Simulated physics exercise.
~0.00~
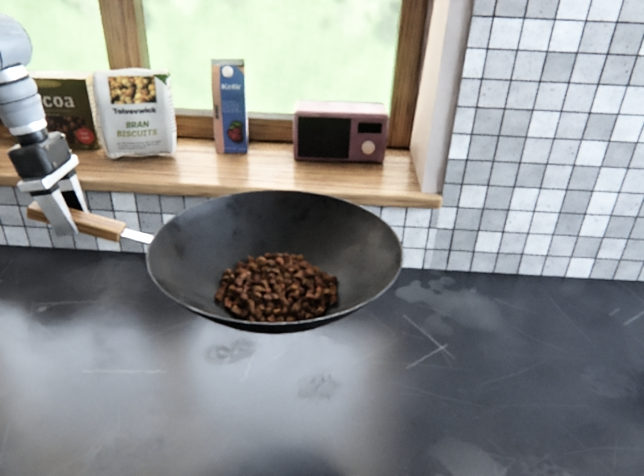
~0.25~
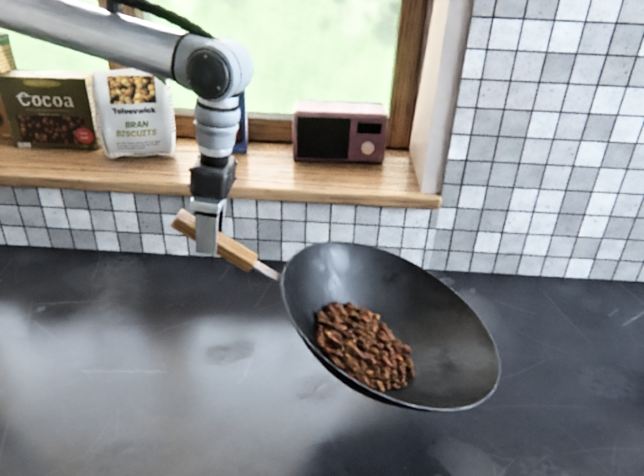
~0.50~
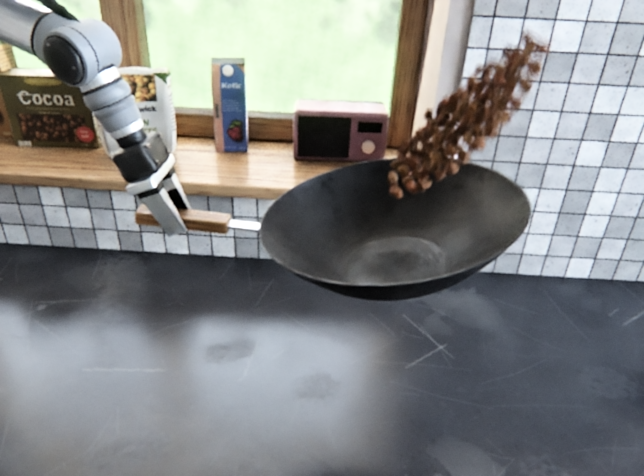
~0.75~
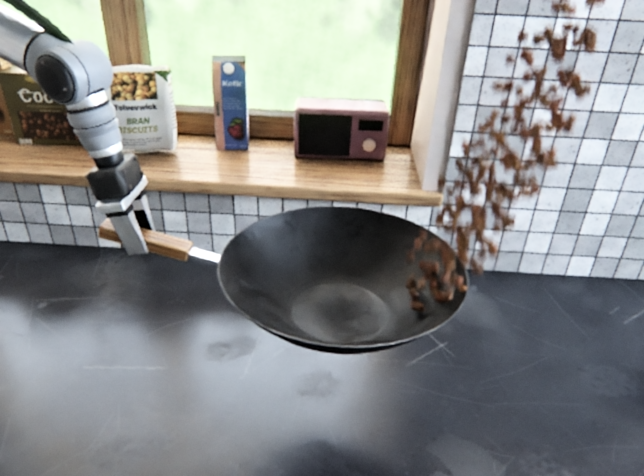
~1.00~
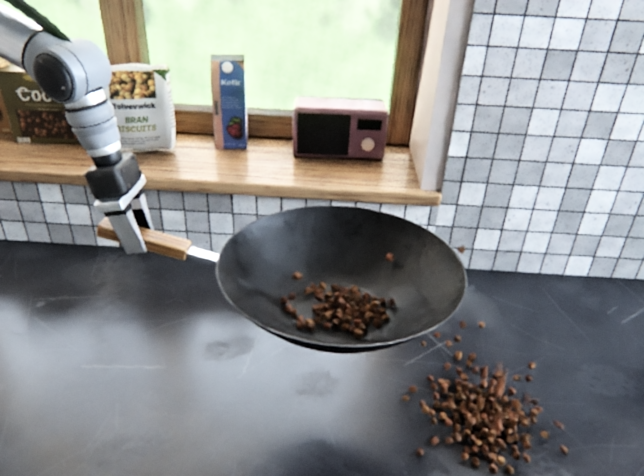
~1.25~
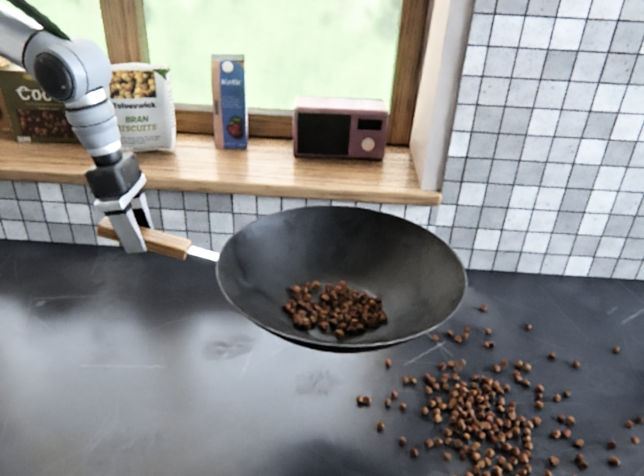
On a dark countertop by a window, a robotic gripper swings a wok of brown pellets right and down, then lifts and tilts it, tossing them into the air. It draws back left and levels; some land inside, but most scatter across the counter at right.
